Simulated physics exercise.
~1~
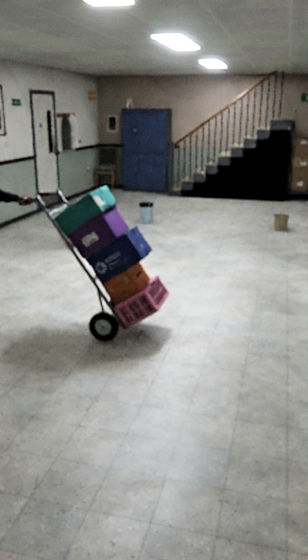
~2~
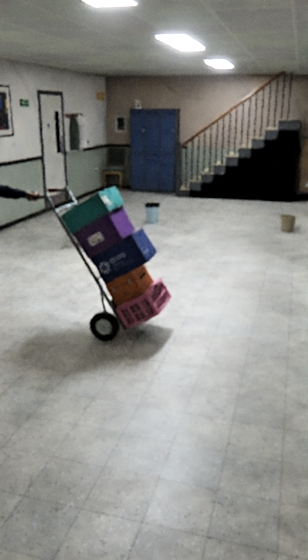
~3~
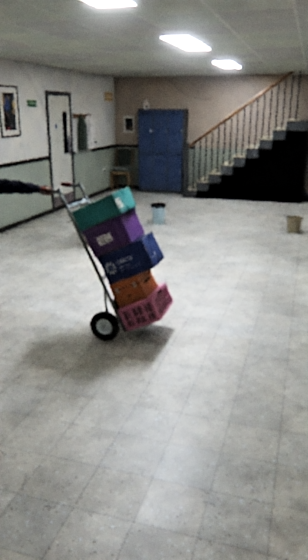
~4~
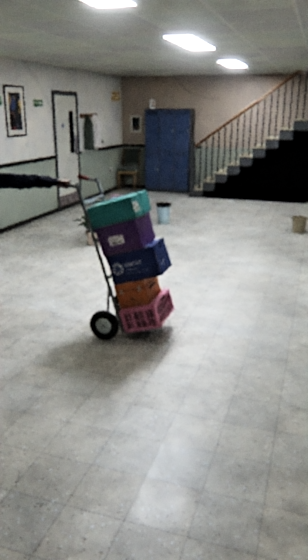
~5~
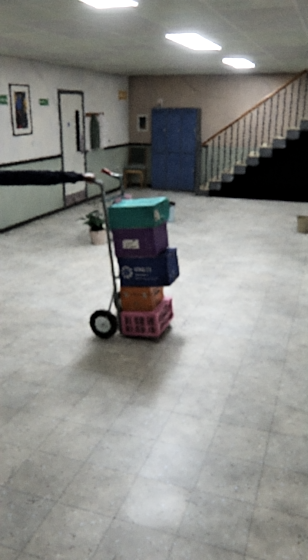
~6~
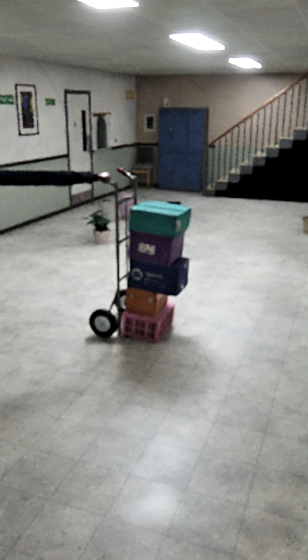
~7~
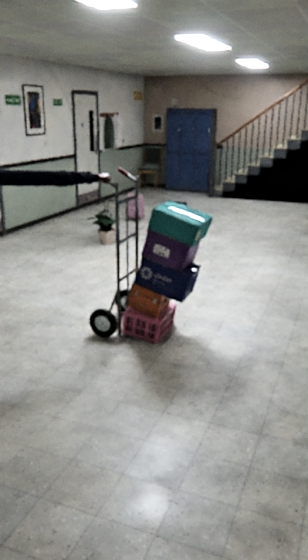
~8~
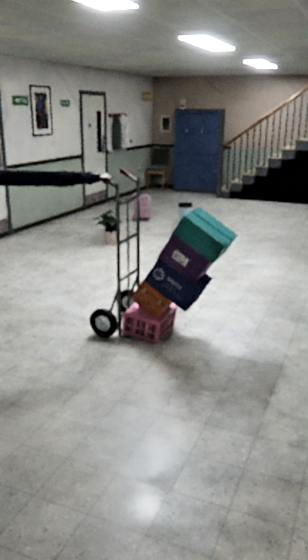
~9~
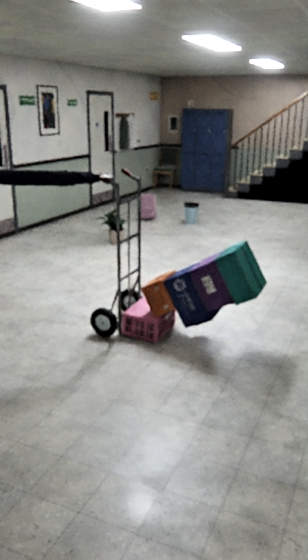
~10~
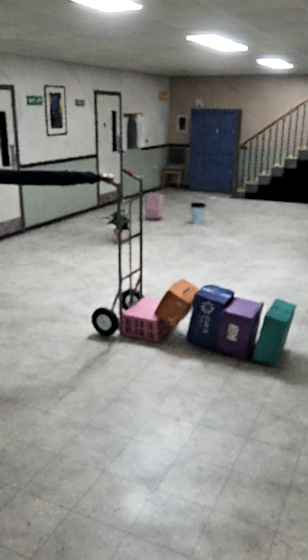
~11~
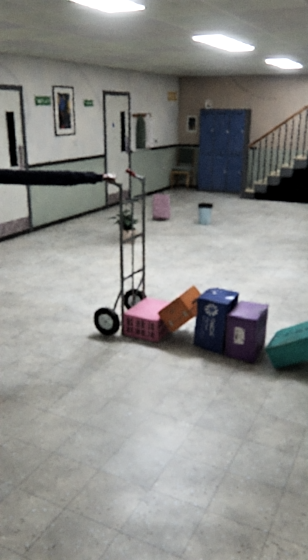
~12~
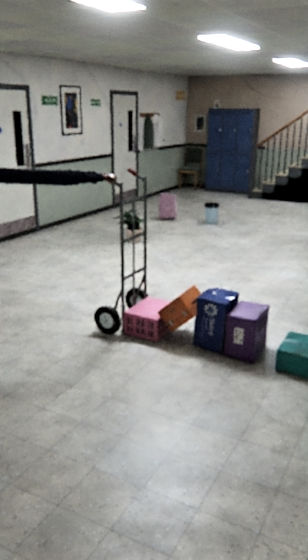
A stack of colourful boxes topples forward off an uprighted sack truck, scattering across the floor.
